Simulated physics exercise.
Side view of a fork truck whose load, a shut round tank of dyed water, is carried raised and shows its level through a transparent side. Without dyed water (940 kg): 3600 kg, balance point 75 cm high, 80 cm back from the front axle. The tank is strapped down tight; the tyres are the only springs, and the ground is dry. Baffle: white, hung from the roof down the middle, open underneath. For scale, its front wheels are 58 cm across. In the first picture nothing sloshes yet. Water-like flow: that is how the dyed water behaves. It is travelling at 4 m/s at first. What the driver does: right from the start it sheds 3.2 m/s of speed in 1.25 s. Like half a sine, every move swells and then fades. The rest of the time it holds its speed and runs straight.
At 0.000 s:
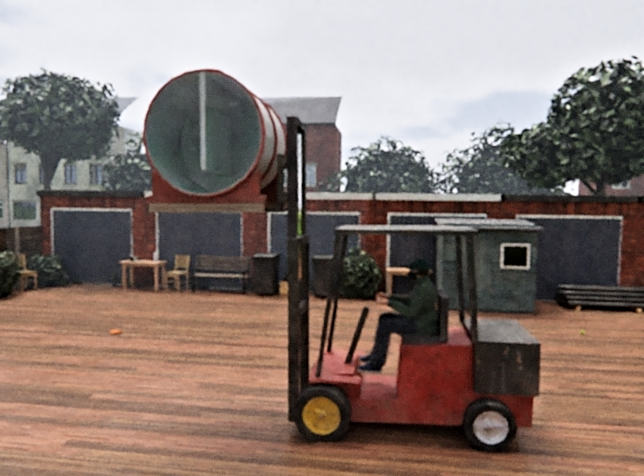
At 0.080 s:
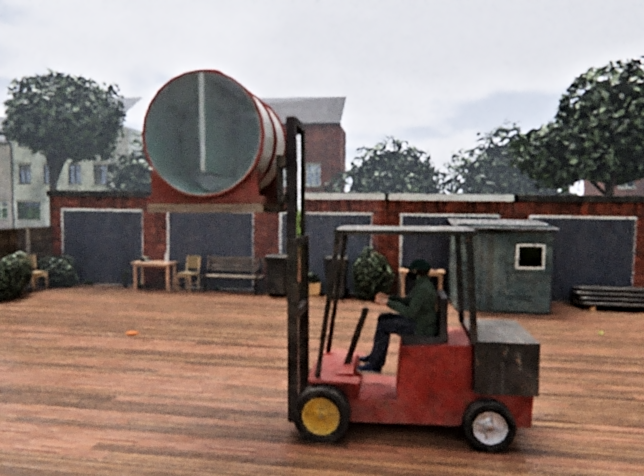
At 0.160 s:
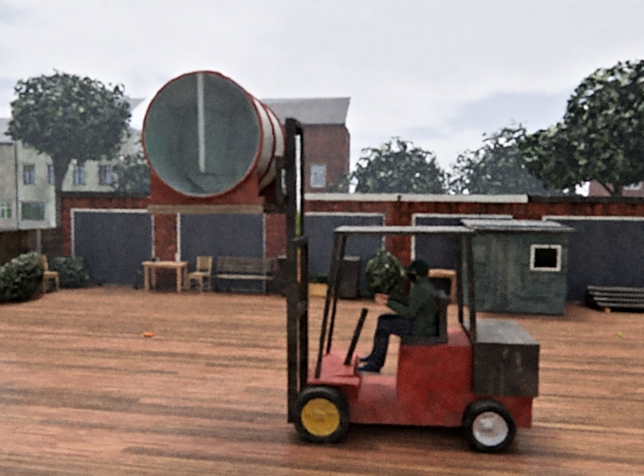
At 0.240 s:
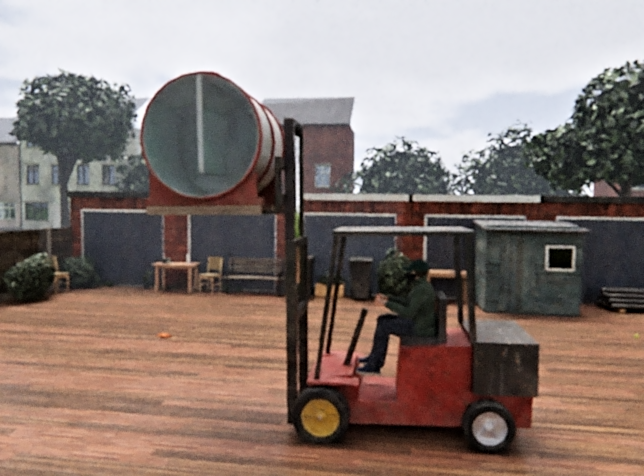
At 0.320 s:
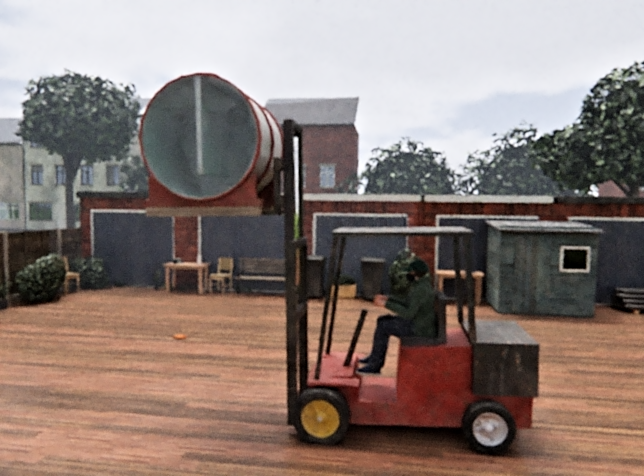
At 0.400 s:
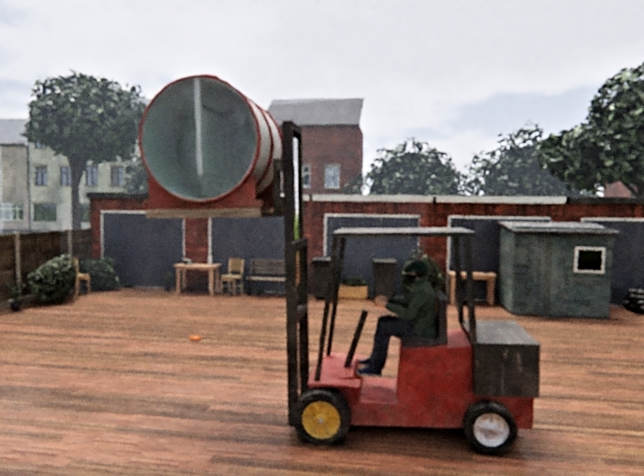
A red forklift with a seated driver rolls left across the yard, carrying a raised round tank.
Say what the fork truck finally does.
It should tumble.
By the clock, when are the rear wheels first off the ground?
About 0.50 s.
After 0.50 s the lean is 1° nose down, the rear 2 cm in the air; the liquid stands 76 cm at the back and 98 cm at the front.
After 0.95 s the lean is 7° nose down, the rear 17 cm in the air; the liquid stands 69 cm at the back and 99 cm at the front.
After 1.50 s the lean is 17° nose down, the rear 47 cm in the air; the liquid stands 68 cm at the back and 99 cm at the front.
After 2.55 s it has passed 50° nose down and is going over.
